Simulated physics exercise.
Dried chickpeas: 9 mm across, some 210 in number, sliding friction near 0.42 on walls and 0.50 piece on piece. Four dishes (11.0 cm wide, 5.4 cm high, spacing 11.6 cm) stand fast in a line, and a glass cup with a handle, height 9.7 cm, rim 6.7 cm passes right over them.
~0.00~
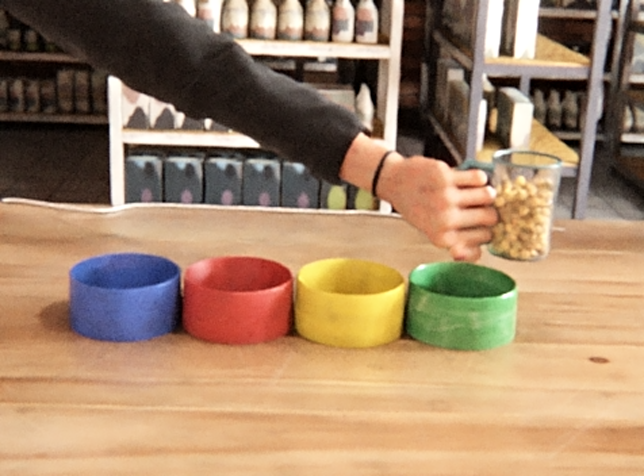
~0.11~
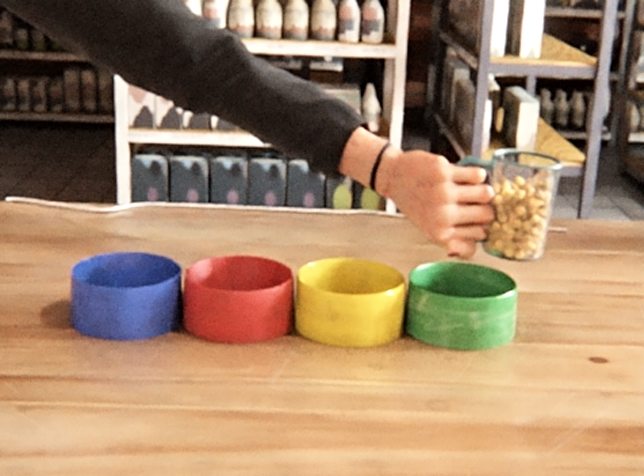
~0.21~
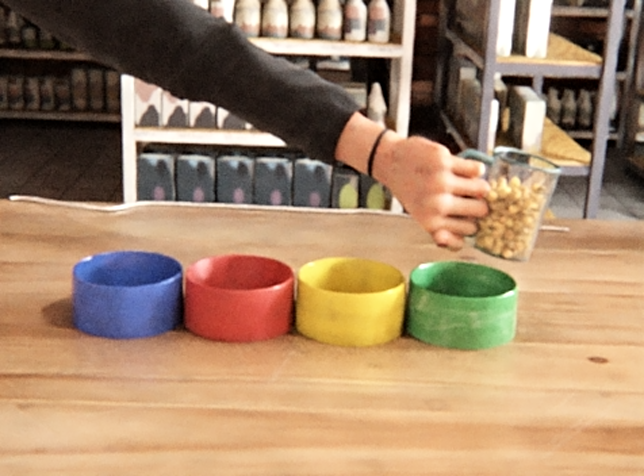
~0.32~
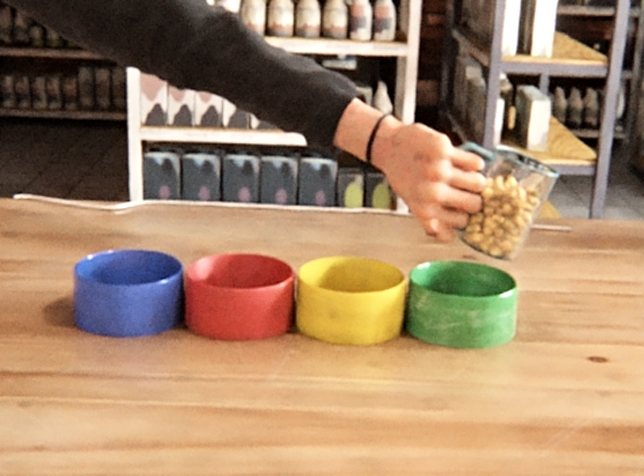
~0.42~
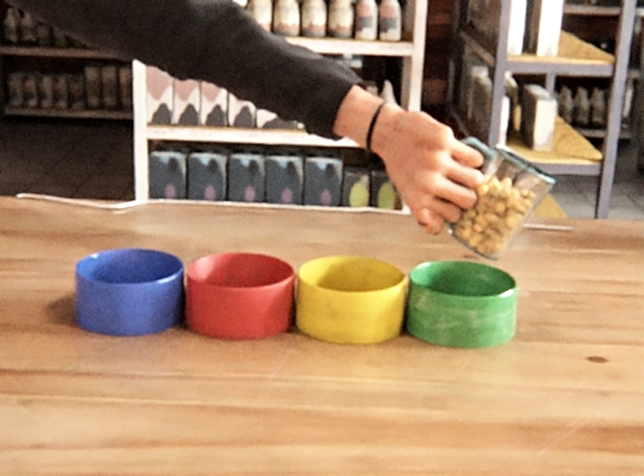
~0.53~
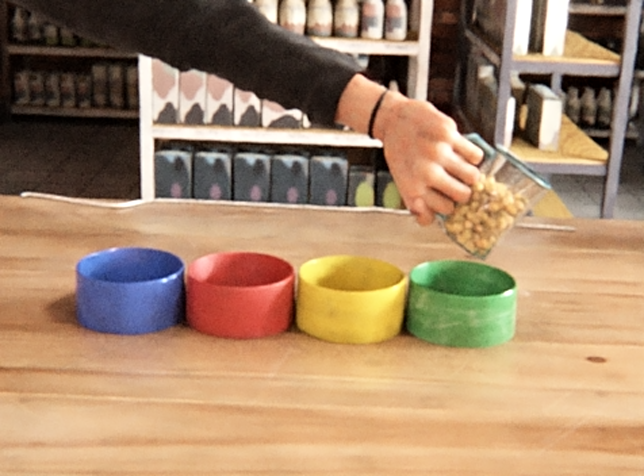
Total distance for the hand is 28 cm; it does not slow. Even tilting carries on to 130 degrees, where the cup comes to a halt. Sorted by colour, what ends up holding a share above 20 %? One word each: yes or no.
Red: No; blue: No; green: Yes; yellow: No; counter: No.
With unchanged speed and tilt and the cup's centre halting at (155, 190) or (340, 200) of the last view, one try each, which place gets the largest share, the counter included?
The largest share ends at green first and at green second.
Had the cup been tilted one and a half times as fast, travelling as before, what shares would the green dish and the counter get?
Result: Green dish 100, counter 0.
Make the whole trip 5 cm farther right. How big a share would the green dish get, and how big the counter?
Green 70, counter 30.
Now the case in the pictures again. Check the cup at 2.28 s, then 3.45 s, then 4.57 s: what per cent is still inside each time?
Roughly 0, then 0, then 0.
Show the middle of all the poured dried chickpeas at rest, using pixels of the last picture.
(459, 310).
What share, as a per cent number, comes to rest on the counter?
The share comes to some 0 percent.
After 2.28 s, tilt 130 degrees; cup holds 0 %, green 100 %.
After 3.45 s, tilt 130 degrees; cup holds 0 %, green 100 %.
After 4.57 s, tilt 130 degrees; cup holds 0 %, green 100 %.
By 4.9 s all is still; red 0 %, blue 0 %, green 100 %, yellow 0 %, counter 0 %.
